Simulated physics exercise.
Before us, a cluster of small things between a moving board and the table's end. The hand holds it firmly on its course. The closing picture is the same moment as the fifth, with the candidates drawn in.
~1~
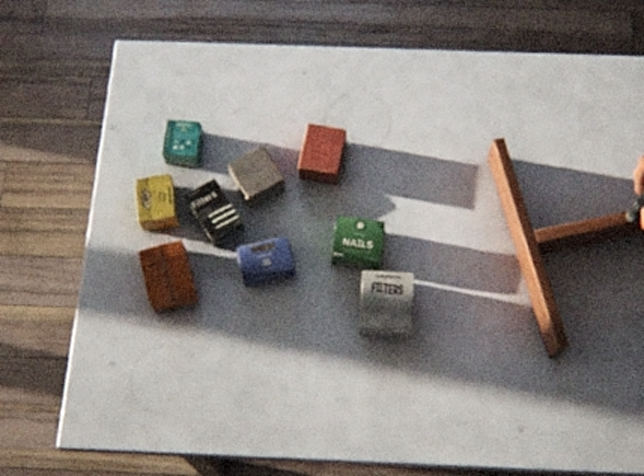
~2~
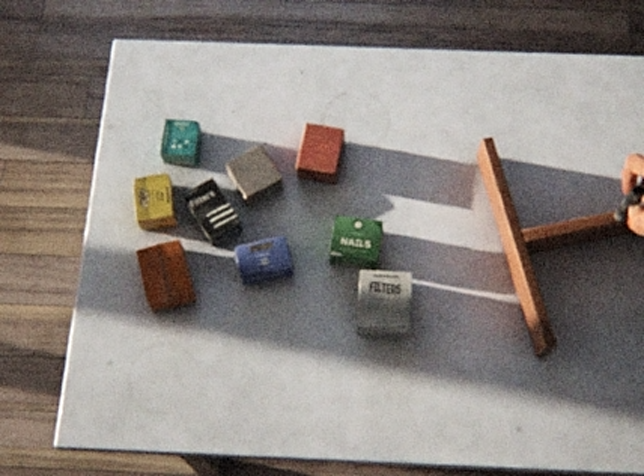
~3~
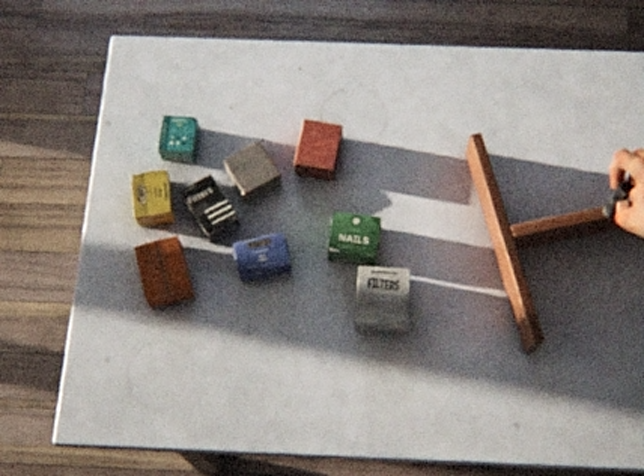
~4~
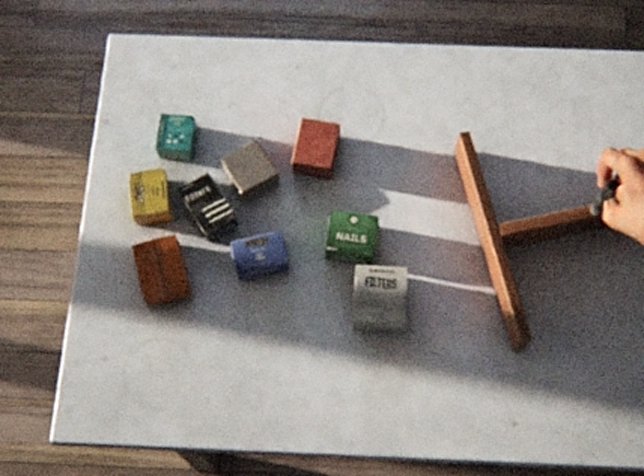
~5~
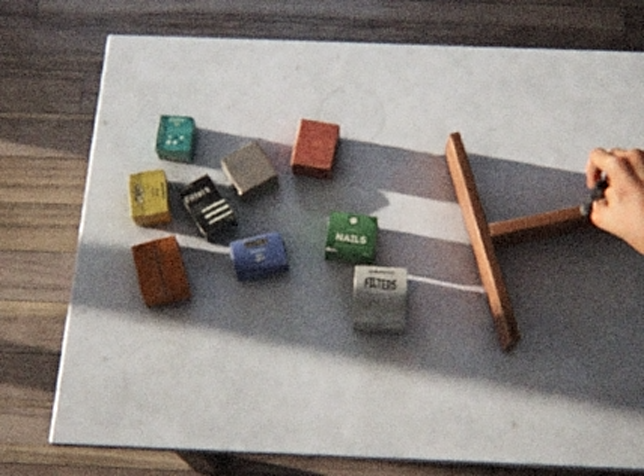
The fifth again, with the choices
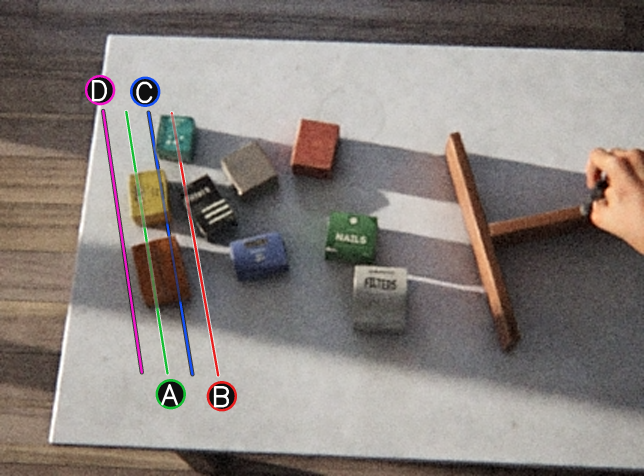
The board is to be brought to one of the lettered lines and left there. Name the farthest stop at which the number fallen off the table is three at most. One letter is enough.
At C, and not beyond.
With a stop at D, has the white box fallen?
No.
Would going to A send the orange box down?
By then, yes.
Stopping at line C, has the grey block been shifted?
By then, yes.
On the marked copy, A at (146, 236); B at (194, 238); C at (169, 237); D at (121, 235).
Following C. Soon after the start, board (370, 227); white box (352, 303); green box (338, 245).
Later, board (256, 223); yellow packet (132, 200); orange box (130, 275).
In the end, board (168, 220); orange box over the edge; yellow packet over the edge; three fallen.
As for the rest, A drops six; B is within the limit but short; D drops seven.
